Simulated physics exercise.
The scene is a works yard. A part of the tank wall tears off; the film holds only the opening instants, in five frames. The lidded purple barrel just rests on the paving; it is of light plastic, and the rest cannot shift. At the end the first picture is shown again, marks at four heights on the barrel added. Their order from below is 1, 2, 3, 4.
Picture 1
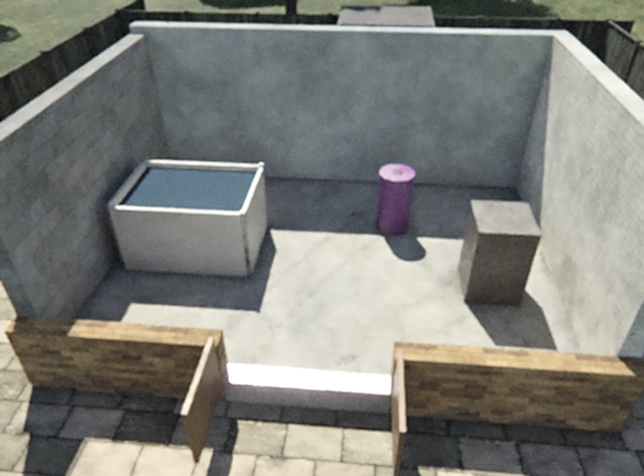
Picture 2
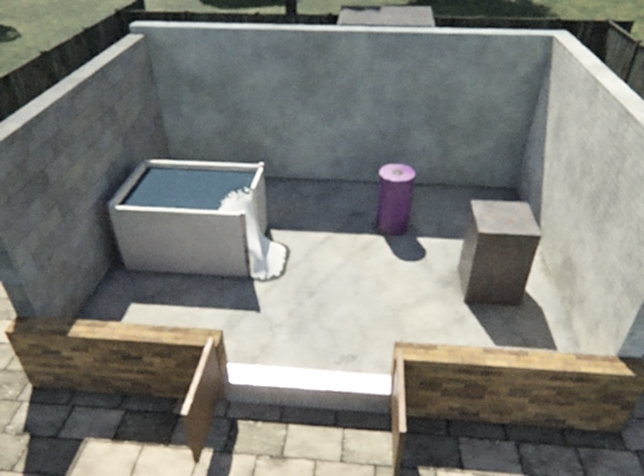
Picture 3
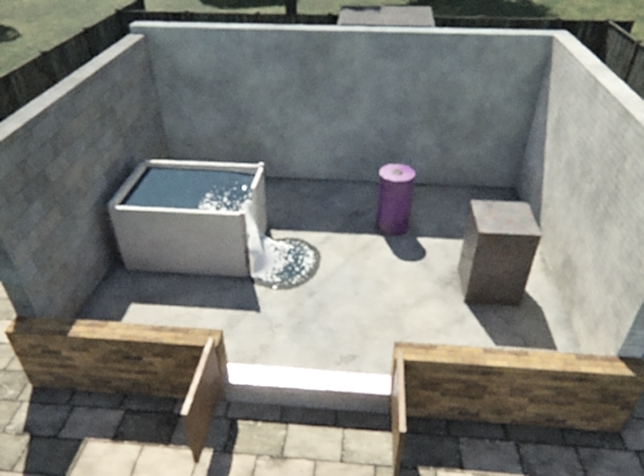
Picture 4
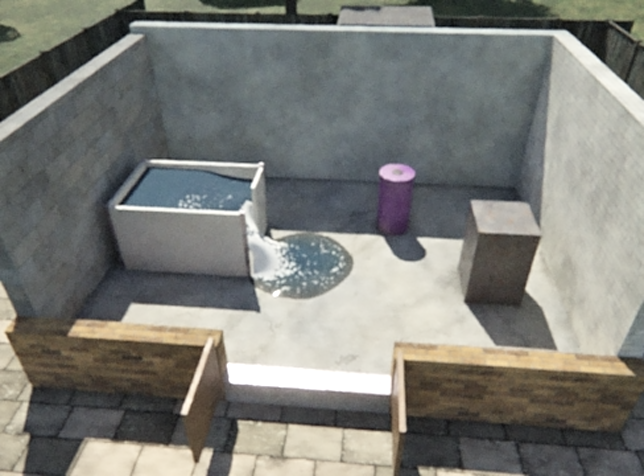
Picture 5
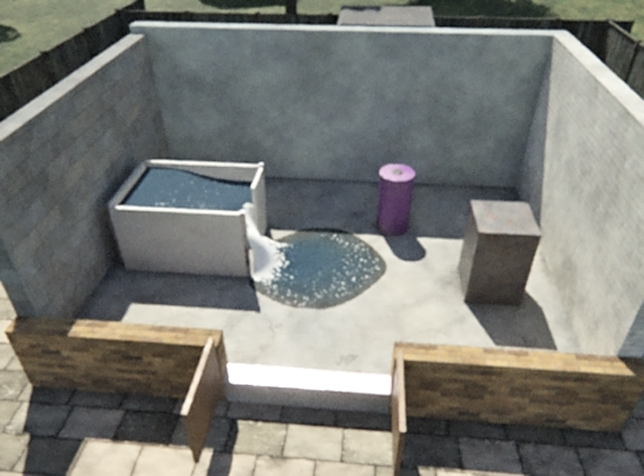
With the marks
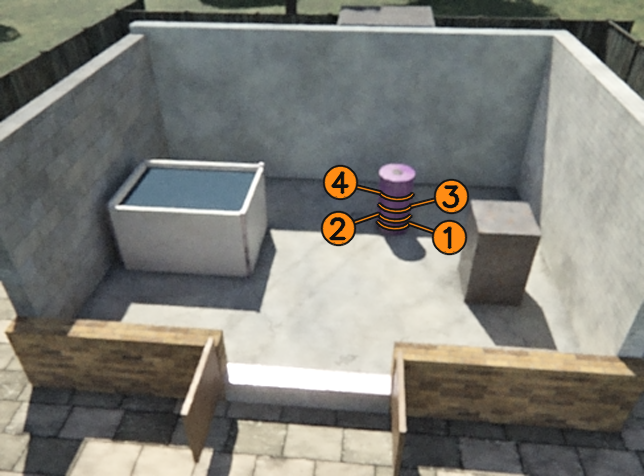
The footage shows a walled yard with a water-filled tank, a purple barrel and a grey block. Water pours from the tank's right side onto the ground, forming a puddle that spreads rightward across the floor.
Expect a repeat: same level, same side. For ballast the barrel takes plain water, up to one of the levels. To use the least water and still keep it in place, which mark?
Use line 2.
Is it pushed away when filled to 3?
No.
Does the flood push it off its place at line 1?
Yes.
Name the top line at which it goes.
The answer is 1.
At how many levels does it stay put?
Three.
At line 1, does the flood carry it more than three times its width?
No.
In orange, 1 at (393, 228); 2 at (394, 221); 3 at (395, 211); 4 at (396, 199); from the bottom up 1, 2, 3, 4.
Choosing 1, it is pushed about its own width away.
Choosing 2, it does not move.
Choosing 3, it does not move.
Choosing 4, it does not move.
